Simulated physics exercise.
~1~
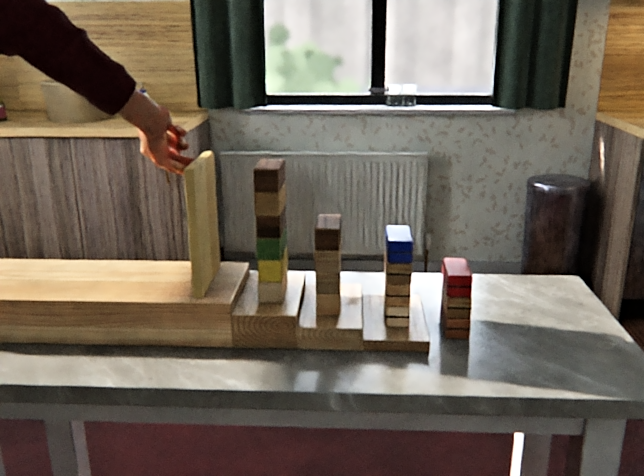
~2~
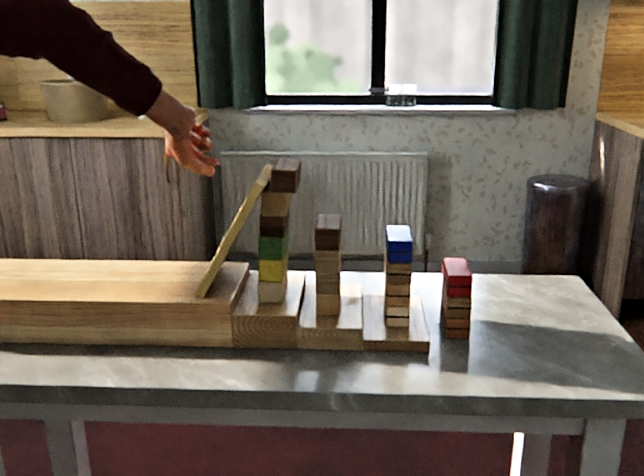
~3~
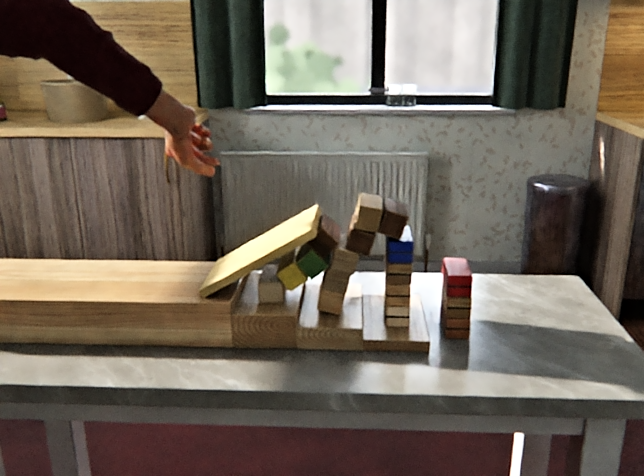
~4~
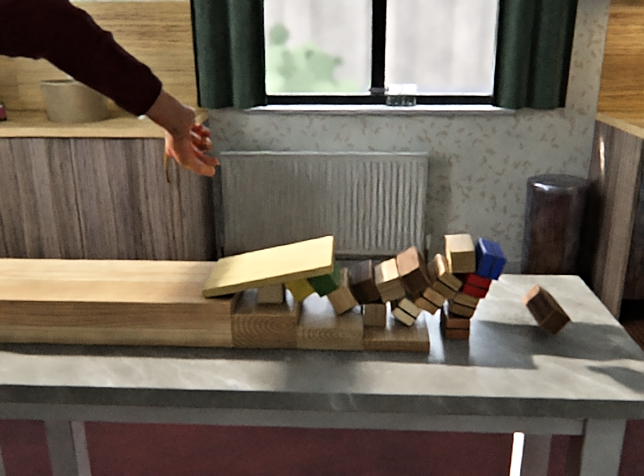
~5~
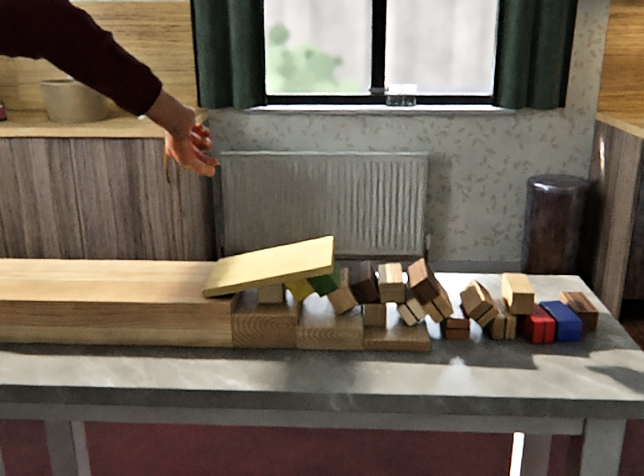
On a kitchen table, a hand tipping a wooden board rightward into stepped block towers, toppling them, red and blue blocks included.
